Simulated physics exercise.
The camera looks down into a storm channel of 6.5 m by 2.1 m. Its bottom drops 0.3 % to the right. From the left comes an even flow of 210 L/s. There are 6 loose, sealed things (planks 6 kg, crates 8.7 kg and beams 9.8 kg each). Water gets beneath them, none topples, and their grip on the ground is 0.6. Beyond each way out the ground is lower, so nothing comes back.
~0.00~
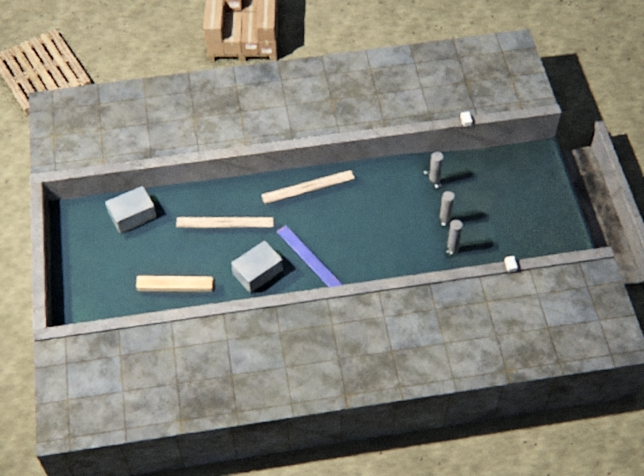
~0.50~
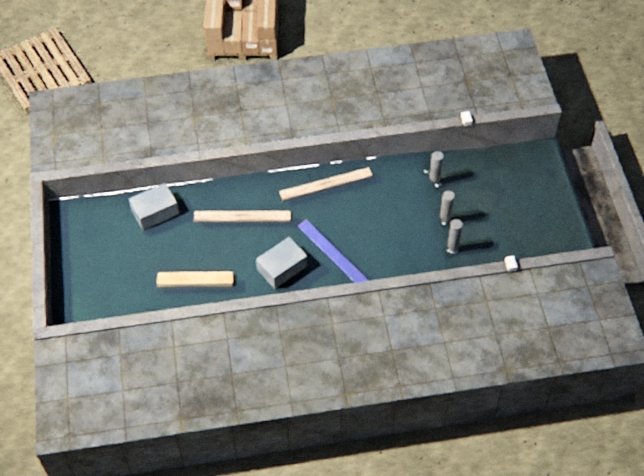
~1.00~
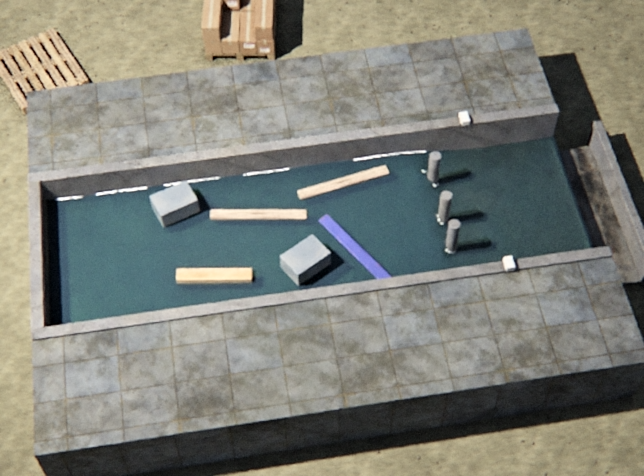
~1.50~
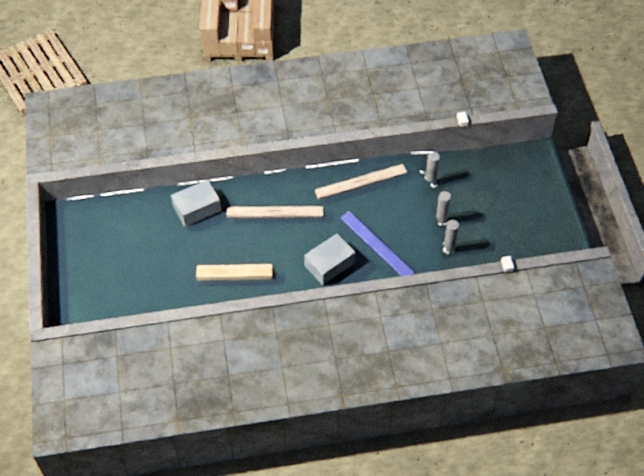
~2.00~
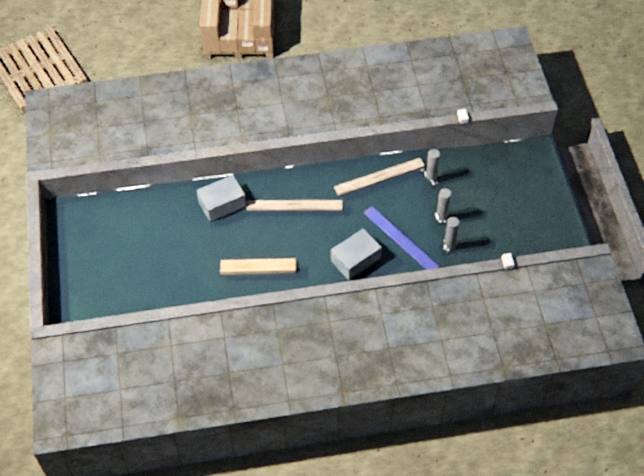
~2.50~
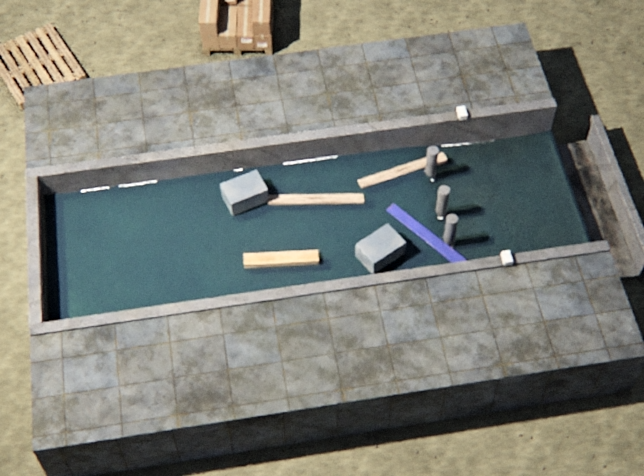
A stone-walled channel of dark water, set in sandy ground with a wooden pallet and stacked boxes behind it, is seen from above at an angle. Two grey crates, three tan beams and one blue plank float in the left and middle, with three grey posts standing at the right. All six drift steadily rightward together, the plank and upper beam nearing the posts.
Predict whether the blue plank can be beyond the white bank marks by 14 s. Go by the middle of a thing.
Blue plank falls short.
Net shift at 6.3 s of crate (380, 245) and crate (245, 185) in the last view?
In that order: 200 cm, 350 cm.
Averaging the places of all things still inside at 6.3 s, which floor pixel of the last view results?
Around (415, 237).
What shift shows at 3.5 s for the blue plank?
About 150 cm.
After 3.5 s the blue plank is near (436, 243), 1.6 m from its start, afloat; 1 of 6 are over the mark; 6 afloat.
After 6.3 s the blue plank is near (437, 243), 1.6 m from its start, afloat; 2 of 6 are over the mark; 4 afloat.
After 10.0 s the blue plank is near (437, 240), 1.6 m from its start, afloat; 2 of 6 are over the mark; 4 afloat.
After 14.0 s the blue plank is near (437, 240), 1.6 m from its start, afloat; 2 of 6 are over the mark; 4 afloat.
